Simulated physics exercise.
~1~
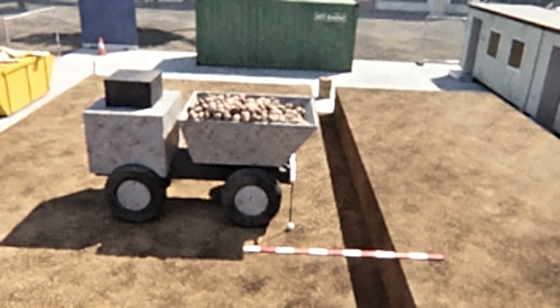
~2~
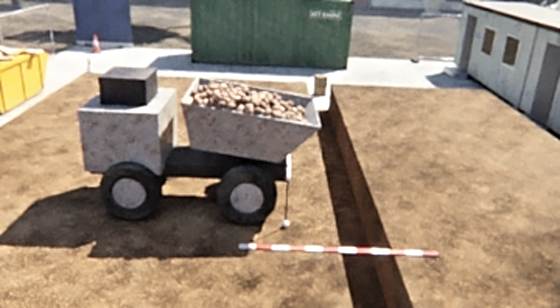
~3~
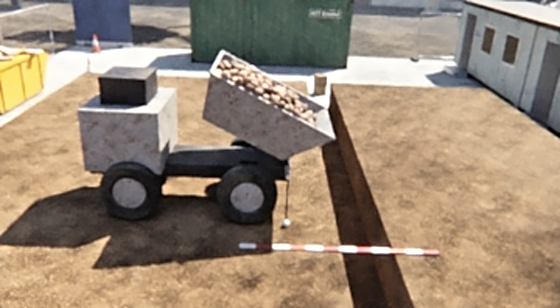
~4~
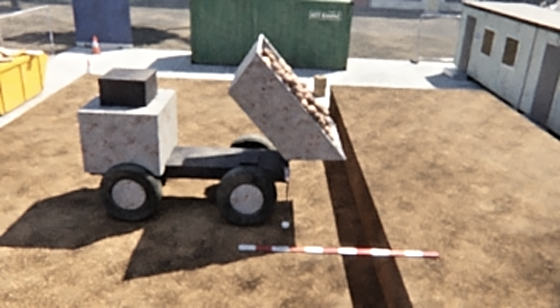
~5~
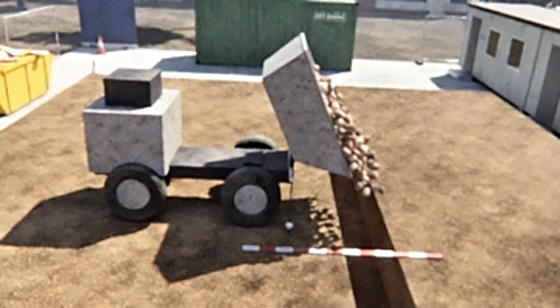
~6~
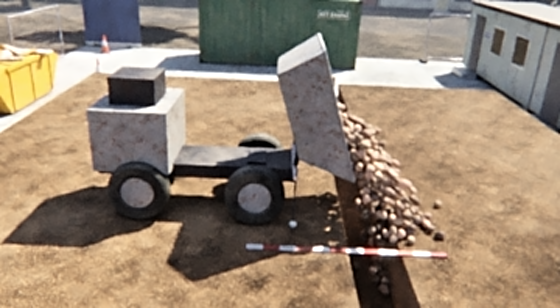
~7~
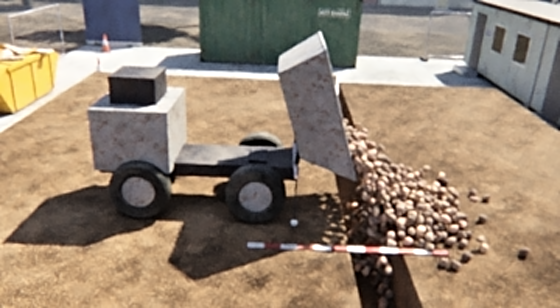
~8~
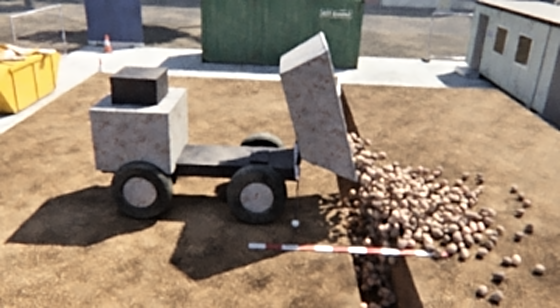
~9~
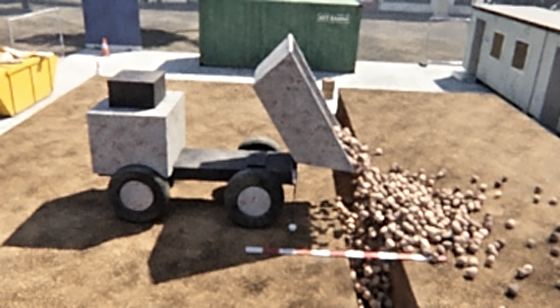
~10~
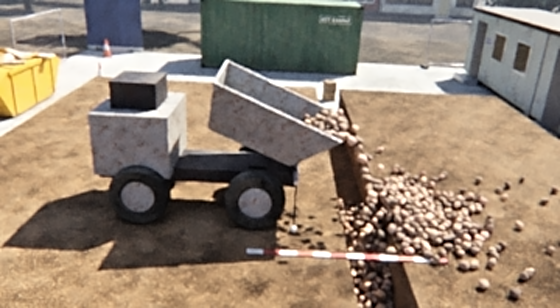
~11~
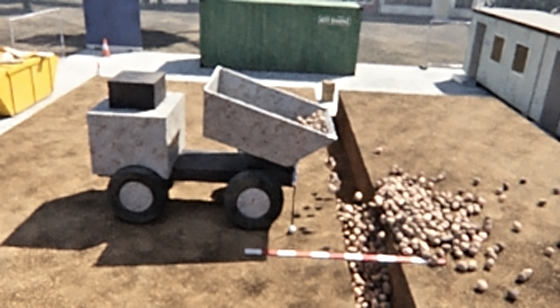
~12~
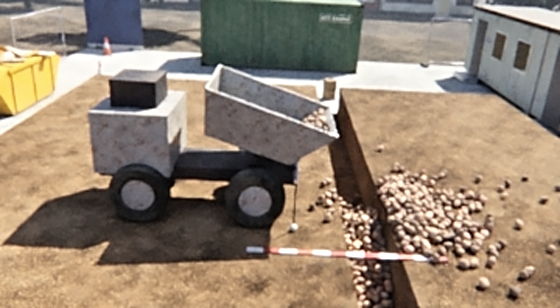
A grey dumper with black wheels stands on a brown dirt building site, seen from above and to the side, its open skip full of rounded cobbles. A narrow trench and a red-and-white striped staff lie to its right, with a green container behind, a yellow skip at left and a grey cabin at right. The dumper's skip tips steeply to the right, and the stones pour out over the trench, piling up and scattering beyond it. The skip then lowers partway, shedding a few more. It stops still tilted, some cobbles left inside, others lying in the trench and on the far side.
